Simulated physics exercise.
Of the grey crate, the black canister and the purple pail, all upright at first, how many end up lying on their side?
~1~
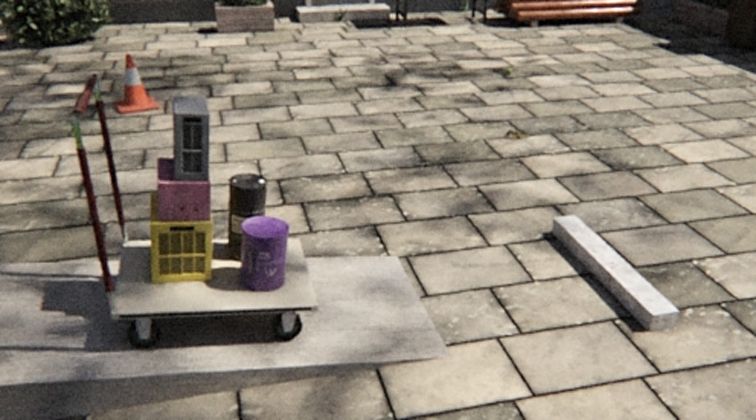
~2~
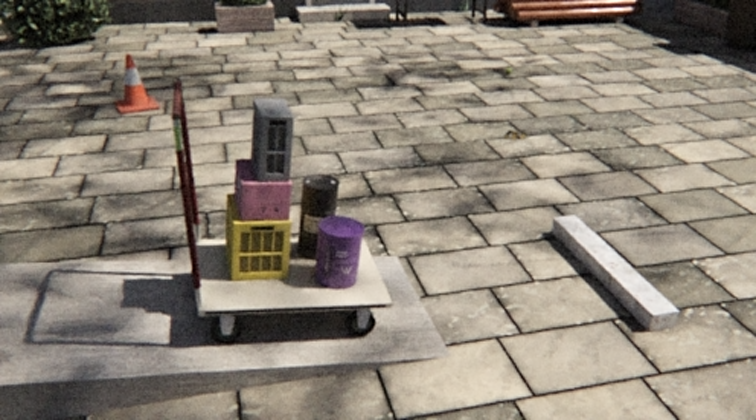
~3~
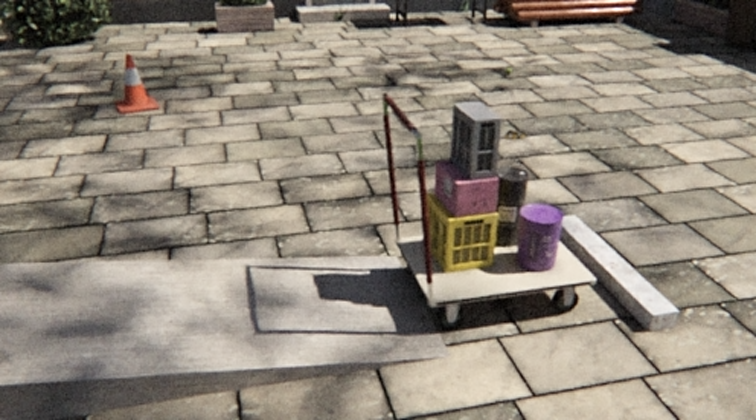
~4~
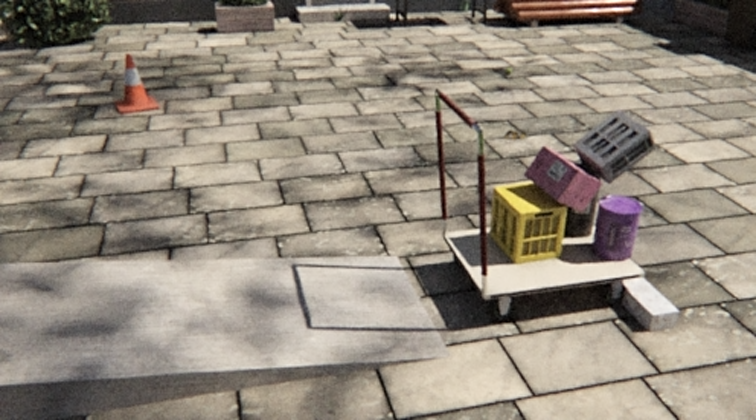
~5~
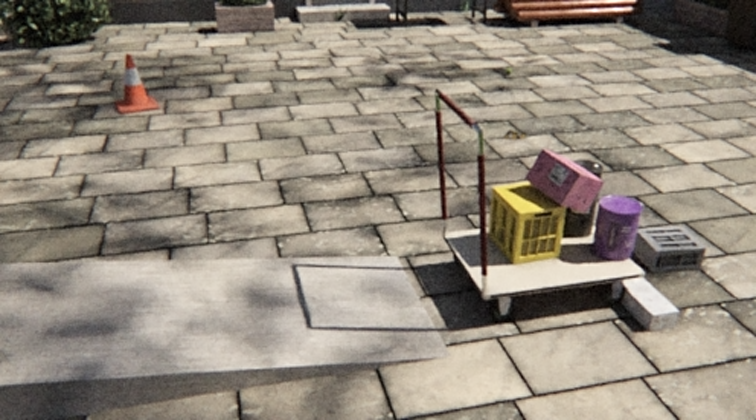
One of them ends up on its side, the grey crate, which lies on the ground beyond the trolley.
A loaded trolley rolls right, stops at a kerb, and its grey crate tumbles off.
